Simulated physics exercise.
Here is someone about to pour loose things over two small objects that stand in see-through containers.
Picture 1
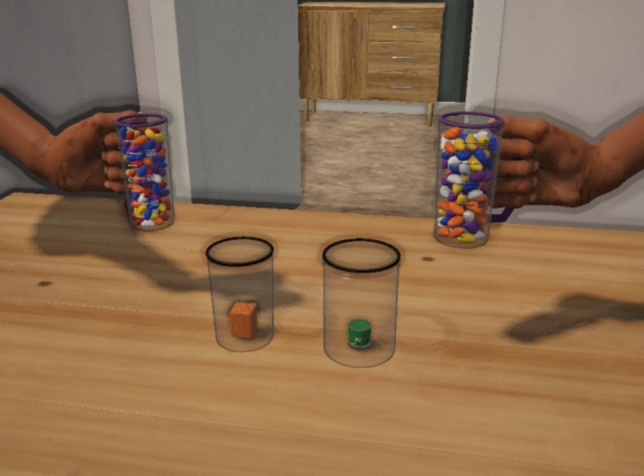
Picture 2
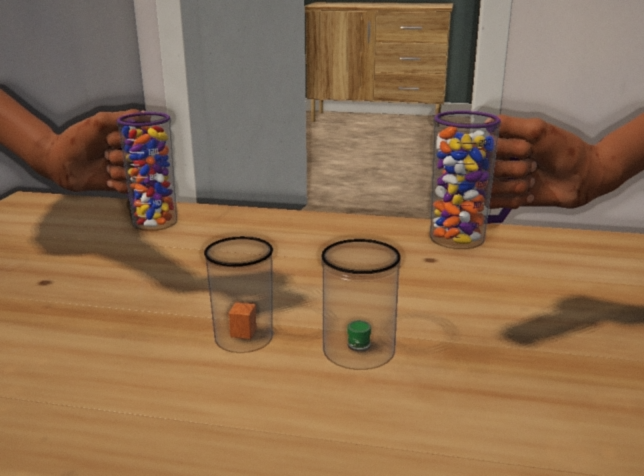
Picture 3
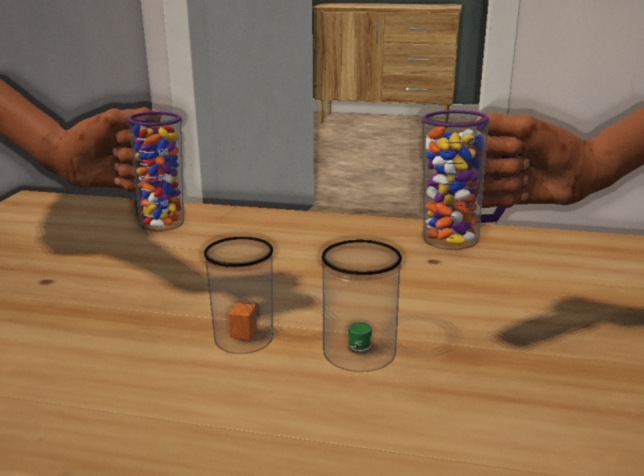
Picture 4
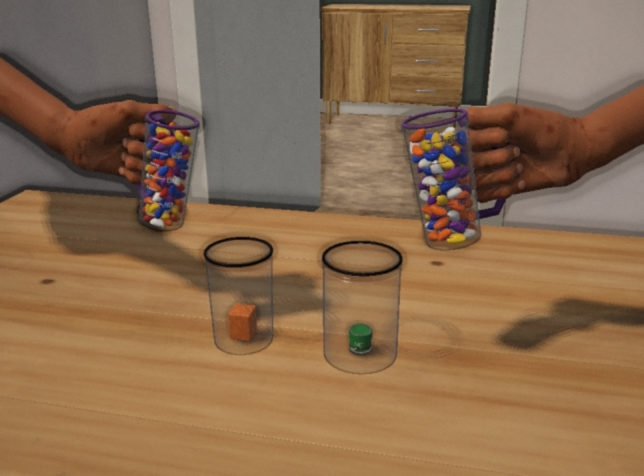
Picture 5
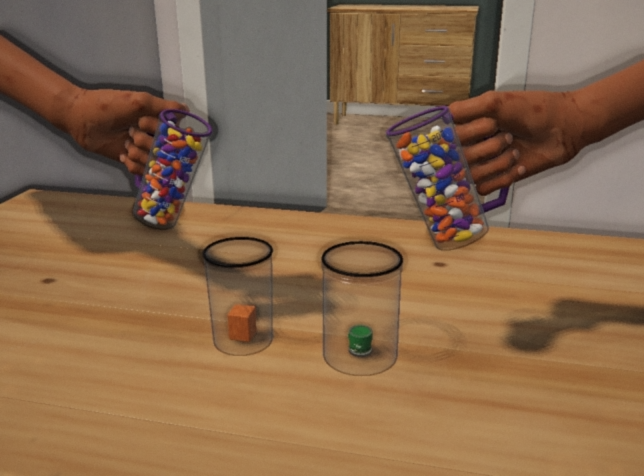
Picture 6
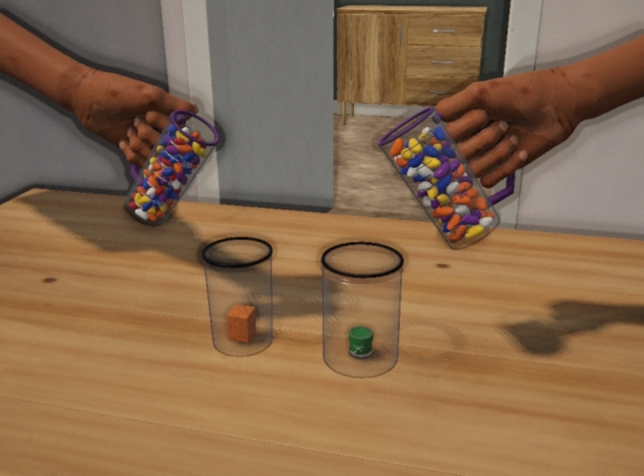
The footage shows two hands holding clear cups nearly full of colorful jelly beans above a wooden table, moving them slightly inward, then tilting them toward two clear containers holding an orange block and a small green tin.
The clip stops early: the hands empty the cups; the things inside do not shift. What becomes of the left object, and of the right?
In the end the left object disappears under the fill, and the right object disappears under the fill.
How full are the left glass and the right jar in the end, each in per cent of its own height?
Near 60 on the left, 50 on the right.
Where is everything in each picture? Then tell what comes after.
In the first picture, small block in the left glass (244, 320), reaching about a third of the way up; left cup (147, 173), nearly full of jelly beans; small tin in the right jar (360, 334), a quarter of its height or less; right cup (466, 181), nearly full of jelly beans.
In the second picture, left cup (150, 172), upright; right cup (462, 181), upright.
In the third picture, left cup (159, 172), tipped 2°; right cup (453, 181), tipped 2°.
In the fourth picture, left cup (167, 172), tipped 12°; right cup (444, 180), tipped 12°.
In the fifth picture, left cup (170, 172), tipped 24°; right cup (440, 180), tipped 24°.
In the sixth picture, small block in the left glass (242, 324); left cup (170, 171), tipped 35°; small tin in the right jar (361, 342); right cup (441, 180), tipped 35°.
Then, 0.62 s later than the last frame, left glass empty, all of its cupful still in the cup; right jar empty, all of its cupful still in the cup.
Then, 1.17 s later than the last frame, left glass nearly empty, the larger part of its cupful still in the cup; right jar nearly empty, the larger part of its cupful still in the cup.
Then, 1.63 s later than the last frame, left glass half full, none of its cupful still in the cup; right jar half full, none of its cupful still in the cup.
When it is over, left glass two thirds full (surface near (240, 288)), nothing beside it; right jar half full (surface near (361, 306)), nothing beside it; the left thing is covered; the right thing is covered.
